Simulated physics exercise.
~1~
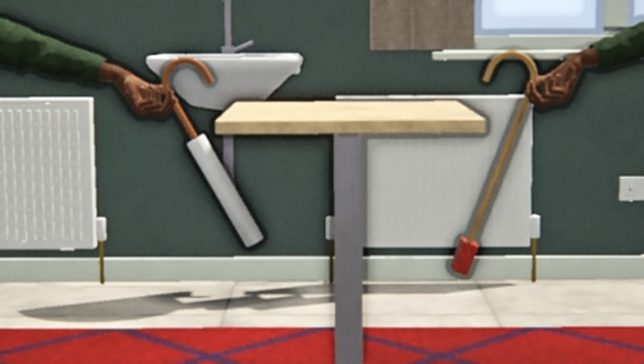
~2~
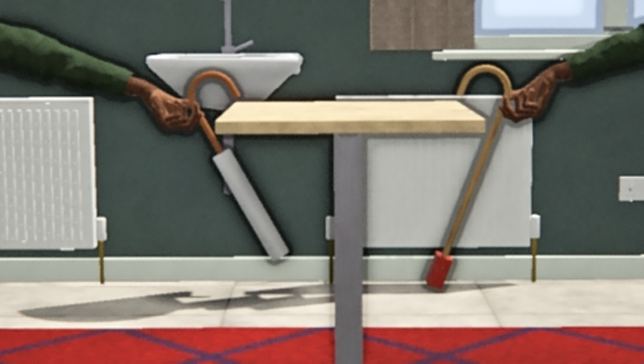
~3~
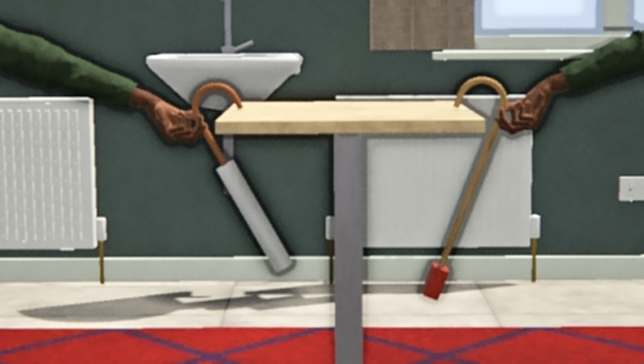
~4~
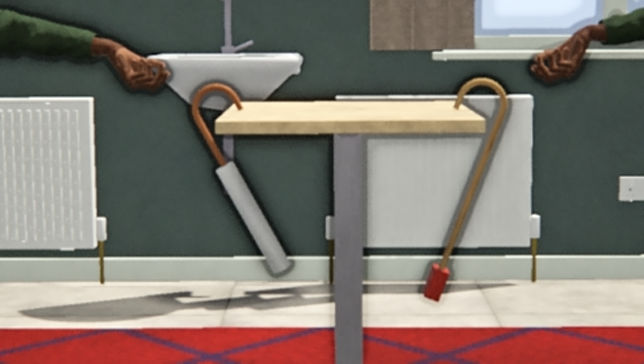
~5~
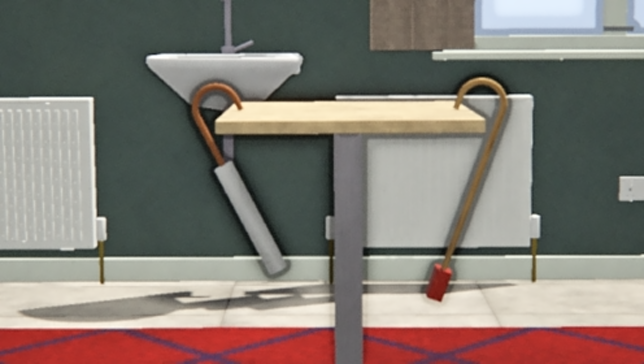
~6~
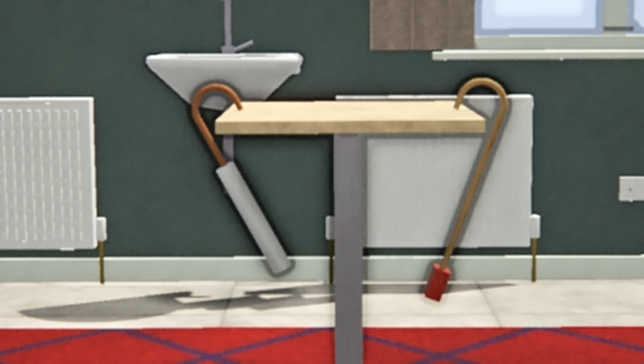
Two hooked handles, one at the left ending in a pale grey cylinder and one at the right ending in a small red block, are carried by dark-sleeved hands toward a light wooden table top. The still, side-on view shows a room with a dark green wall, white radiators, a basin and a red patterned rug. The left handle moves right and down while the right one moves left and down, until their curved tops rest over opposite table edges. Both hands then let go and withdraw out of view. The two handles stay hooked there, hanging motionless and slanting inward beneath the top.
